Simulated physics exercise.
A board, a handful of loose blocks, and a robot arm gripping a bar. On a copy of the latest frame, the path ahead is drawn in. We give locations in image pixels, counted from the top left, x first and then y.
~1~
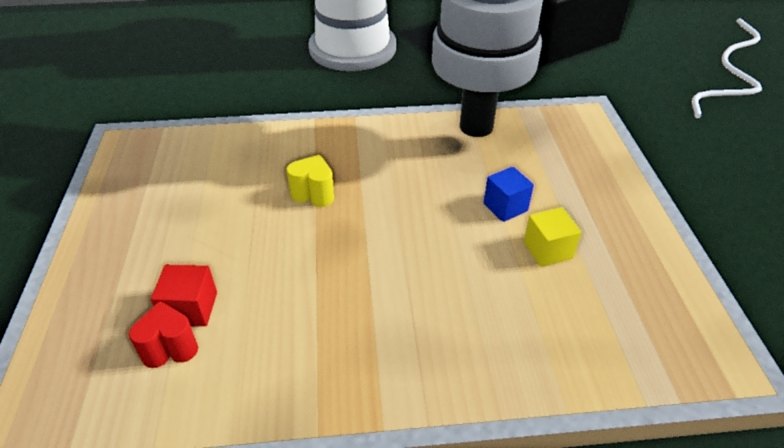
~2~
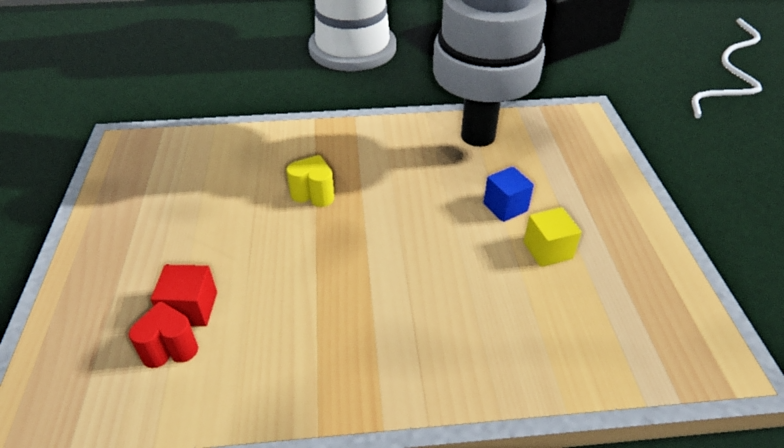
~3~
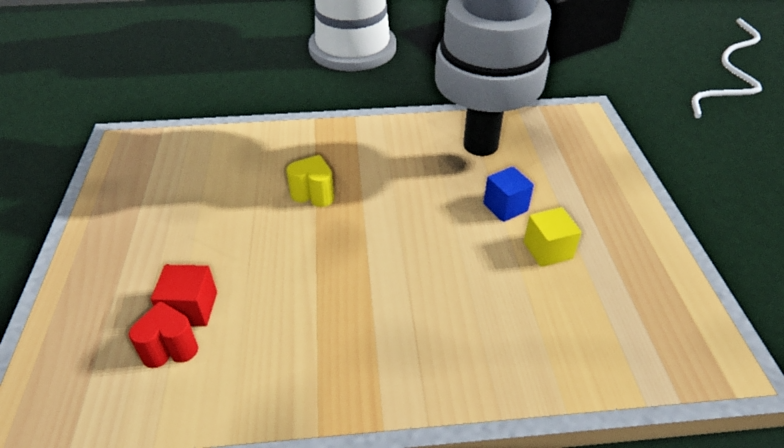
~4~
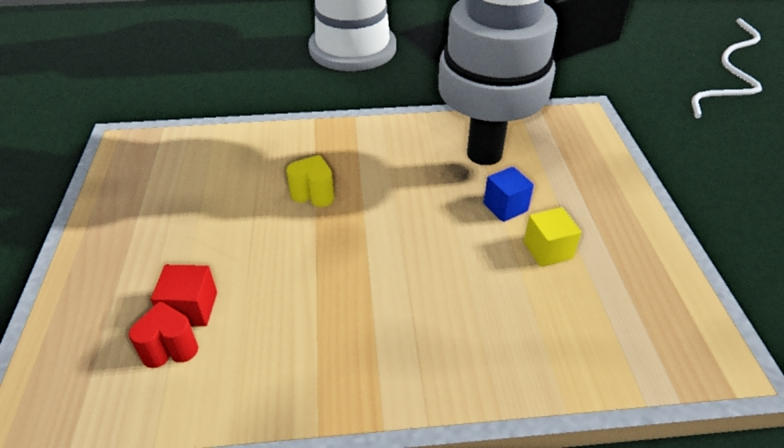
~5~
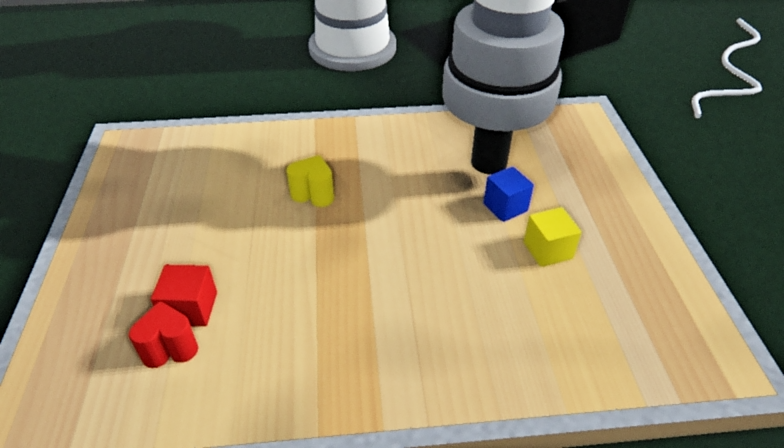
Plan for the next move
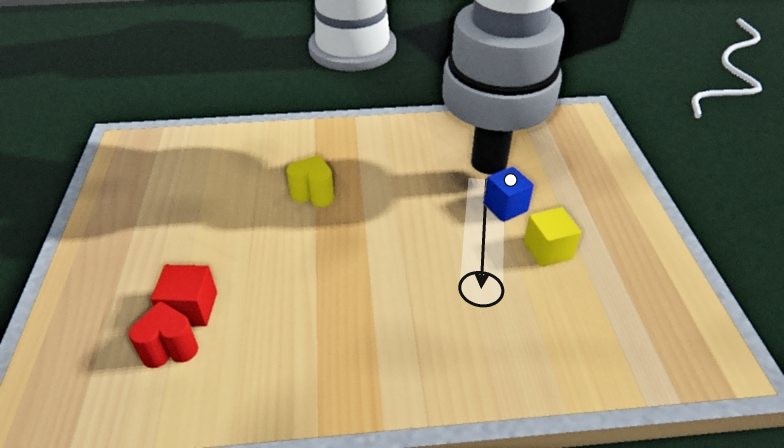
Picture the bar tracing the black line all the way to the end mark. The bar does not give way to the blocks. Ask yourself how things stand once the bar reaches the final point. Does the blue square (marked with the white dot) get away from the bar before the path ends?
That would be a yes.
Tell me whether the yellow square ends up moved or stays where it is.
By then it is displaced.
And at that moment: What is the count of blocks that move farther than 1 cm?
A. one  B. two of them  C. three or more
(B)
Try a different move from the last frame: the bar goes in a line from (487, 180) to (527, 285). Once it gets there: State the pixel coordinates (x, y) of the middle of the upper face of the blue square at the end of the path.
Somewhere near (580, 279).
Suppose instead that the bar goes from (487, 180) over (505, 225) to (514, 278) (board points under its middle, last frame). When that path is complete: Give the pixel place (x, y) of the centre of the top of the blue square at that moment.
Its top centre lands on (565, 272).
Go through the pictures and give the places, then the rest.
In the first frame, tip of the bar (476, 128), middles of tops, blue square (511, 180), yellow square (555, 223).
In the second frame, bar (478, 137), nothing pushed.
In the third frame, bar (481, 146), nothing pushed.
In the fourth frame, bar (484, 155), nothing pushed.
In the fifth frame, bar (489, 164), blue square (511, 180), yellow square (555, 223).
The line goes straight from (487, 180) to (481, 289); the dot is on the blue square.
The first path, step by step. One third of the way, bar (487, 196); blue square (523, 200), turned 20° anticlockwise.
Two thirds of the way, bar (486, 232); blue square (528, 217), turned 50° anticlockwise; yellow square (569, 234), turned 35° anticlockwise.
At the end, bar (484, 272); blue square (528, 217), turned 50° anticlockwise; yellow square (569, 234), turned 35° anticlockwise.
